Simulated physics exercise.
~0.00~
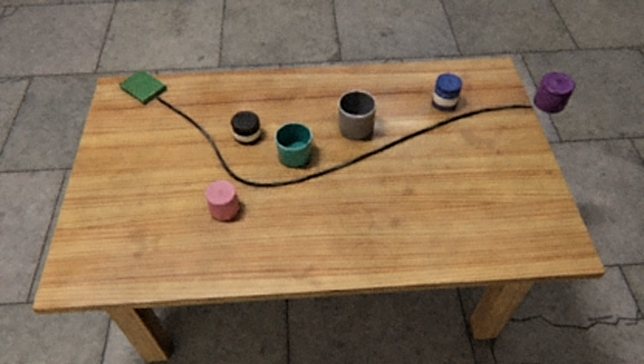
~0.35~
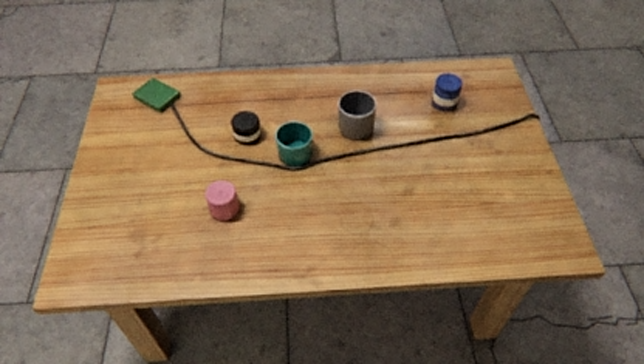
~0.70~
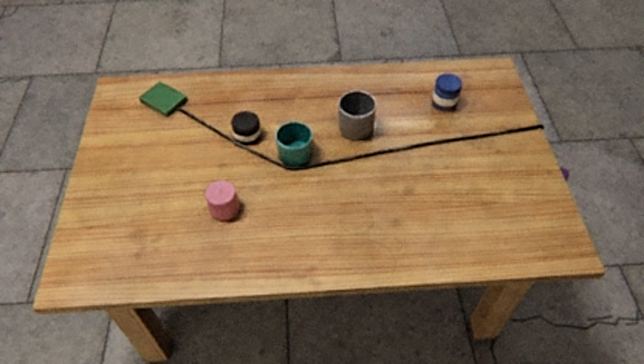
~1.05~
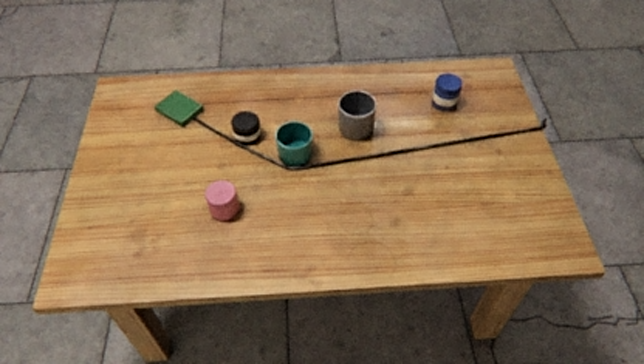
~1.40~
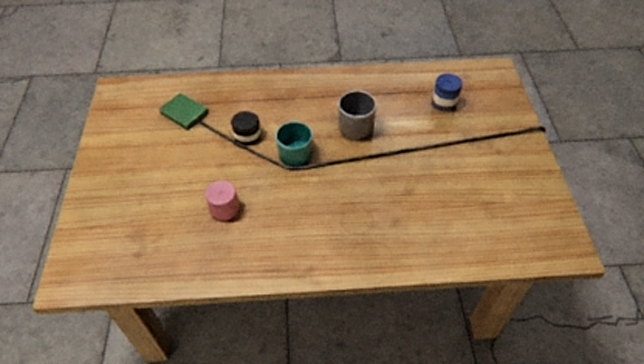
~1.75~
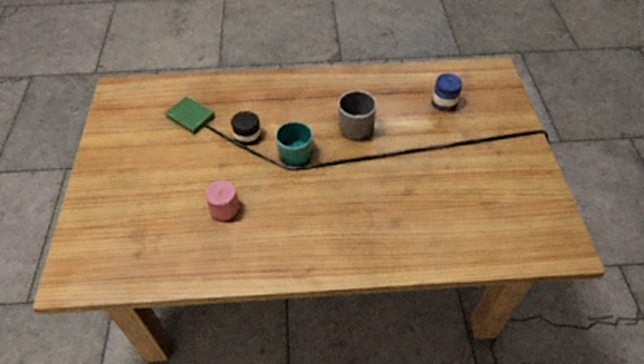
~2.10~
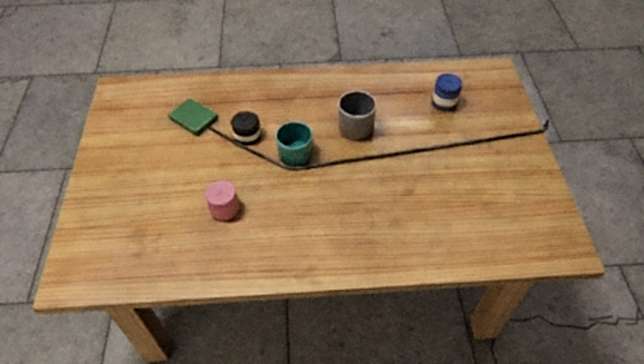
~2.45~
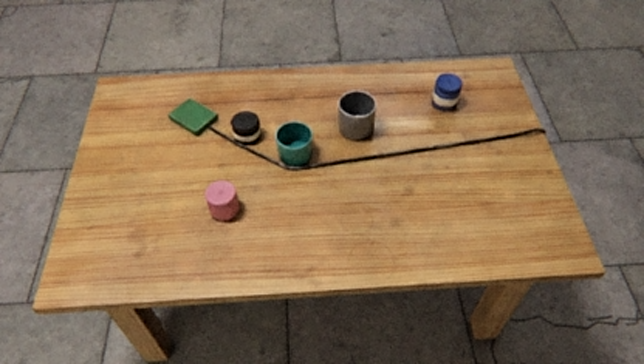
A purple cylinder sits at the right edge of a light wooden table, seen from above on a grey paved floor, with a thin black cable running from it to a flat green block at the upper left. Between them stand a black tin, a teal mug, a grey mug and a blue tin, with a pink tub nearer the front. The purple piece drops over the right edge, and the cable pulls tight against the teal mug. The green block slides a short way right and slightly down, slowing until it rests just left of the black tin. The other objects stay put, and the cable still stretches to the right edge.
